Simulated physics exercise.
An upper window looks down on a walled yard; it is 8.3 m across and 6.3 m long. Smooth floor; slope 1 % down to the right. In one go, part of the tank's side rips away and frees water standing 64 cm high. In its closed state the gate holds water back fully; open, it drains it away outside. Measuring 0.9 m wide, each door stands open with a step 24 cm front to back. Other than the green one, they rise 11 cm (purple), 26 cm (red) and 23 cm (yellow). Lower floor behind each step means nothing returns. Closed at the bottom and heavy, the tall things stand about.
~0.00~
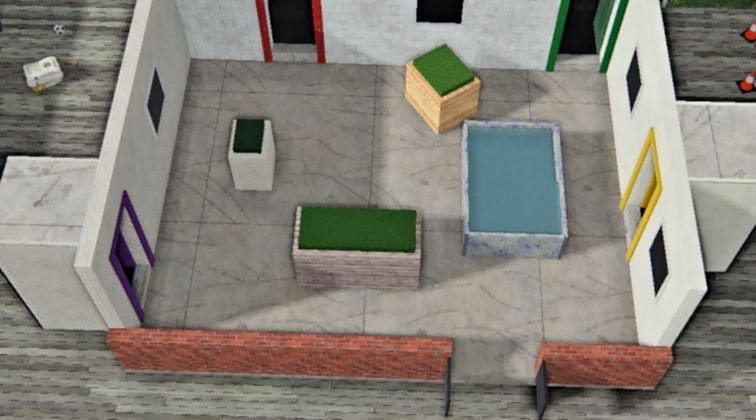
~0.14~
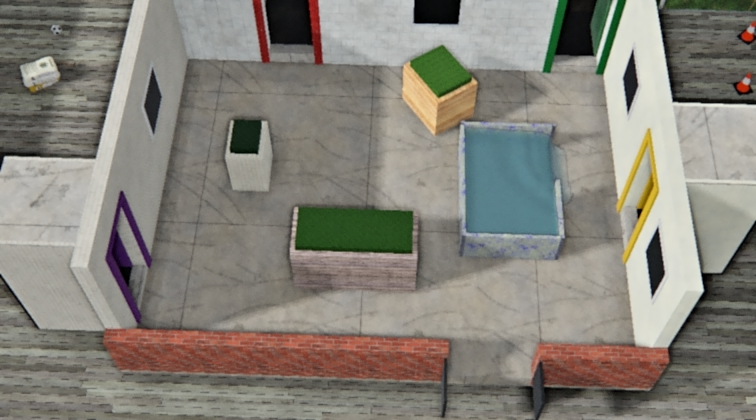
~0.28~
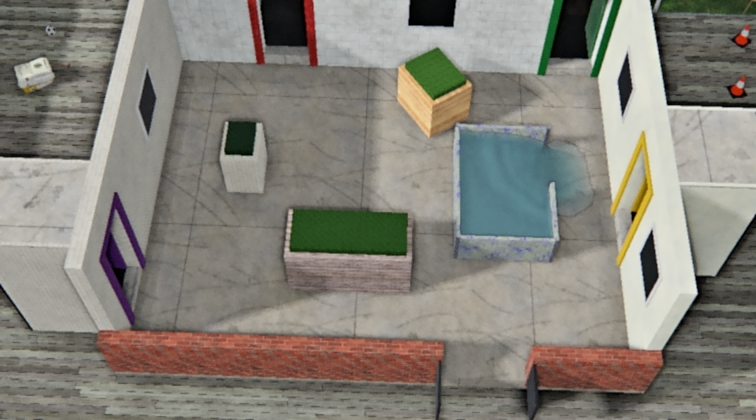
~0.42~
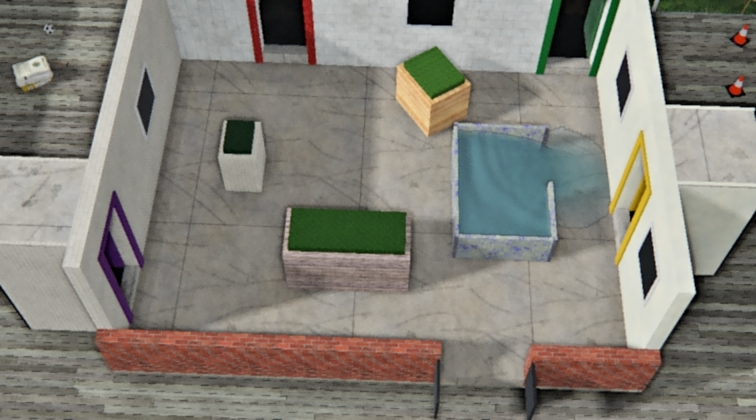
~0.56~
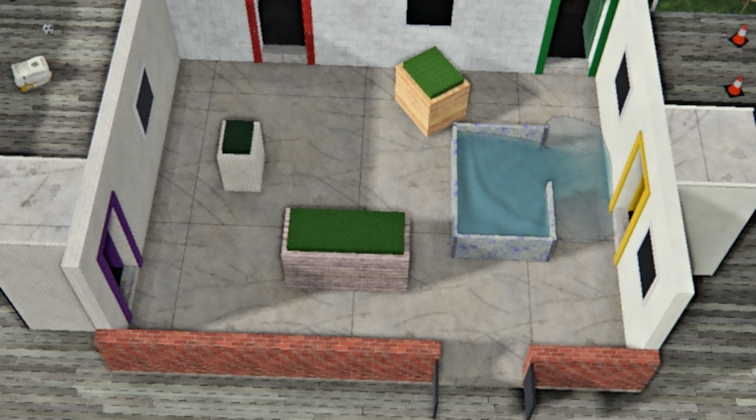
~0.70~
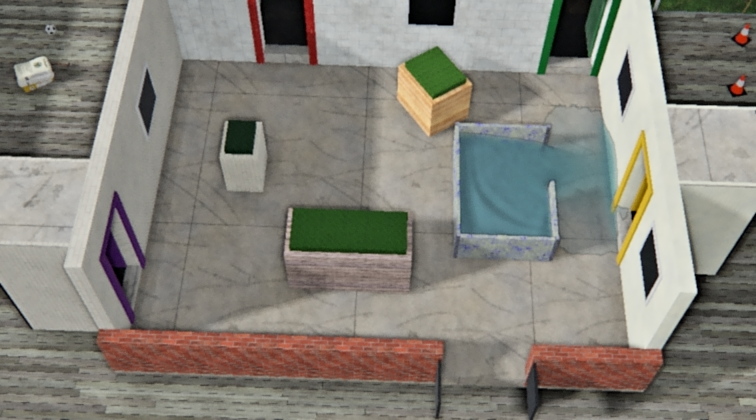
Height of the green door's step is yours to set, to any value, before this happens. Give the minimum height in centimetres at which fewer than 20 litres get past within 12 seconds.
33 cm.
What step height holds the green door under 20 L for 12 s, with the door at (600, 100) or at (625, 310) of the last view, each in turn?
You'd want about 24 cm there first, then about 8.5 cm.
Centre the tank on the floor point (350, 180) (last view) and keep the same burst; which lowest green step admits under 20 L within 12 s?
In that case about 15 cm.
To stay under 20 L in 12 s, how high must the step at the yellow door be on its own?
Roughly 13.5 cm at the yellow door.
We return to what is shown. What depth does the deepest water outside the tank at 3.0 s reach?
34 cm.
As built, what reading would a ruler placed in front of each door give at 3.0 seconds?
Depths in cm: Purple 0, red 0, yellow 15, green 31.
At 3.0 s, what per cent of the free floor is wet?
Some 30 per cent is wet.
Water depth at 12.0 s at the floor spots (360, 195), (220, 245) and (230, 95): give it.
Roughly 2, 4 and 3 centimetres.
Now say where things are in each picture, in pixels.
The tank at (513, 179) is whole and still, 64 cm deep; the green door at (585, 36) is dry, in the first frame.
The front is at (566, 200), 0.3 m from the gap at (550, 168); 0.3 m2 of floor is wet, 64 cm left at the back, in the second frame.
Water pours out at (544, 172) and has run 0.8 m, to (589, 195); about 11 cm deep outside, 64 cm at the back, in the third frame.
The gap is at (543, 172), the front 1.2 m out at (611, 201); the back of the tank holds 62 cm, in the fourth frame.
The gap is at (542, 171), the front 1.4 m out at (602, 133); the back of the tank holds 56 cm, in the fifth frame.
Water pours out at (544, 171) and has run 1.5 m, to (603, 117); about 9 cm deep outside, 54 cm at the back; 1.2 m in a straight line remain to the green door at (577, 39), in the sixth frame.
After 1.4 s water covers 10 % of the floor, deepest (48 cm) near (599, 170); 18 cm at the green door, 0 litres in over its 22 cm step.
After 3.0 s water covers 30 % of the floor, deepest (34 cm) near (599, 81); 31 cm at the green door, 84 litres in over its 22 cm step.
After 12.0 s water covers 95 % of the floor, deepest (12 cm) near (605, 140); 10 cm at the green door, 106 litres in over its 22 cm step.
At the green door as built, the water arrived by 1.4 s and peaked near 37 cm at 2.0 s.
Run again over the same 12 s with other heights there, 35 litres in over 29.5 cm, 4 litres over 40 cm. The limit of 20 litres is kept from about 33 cm up.
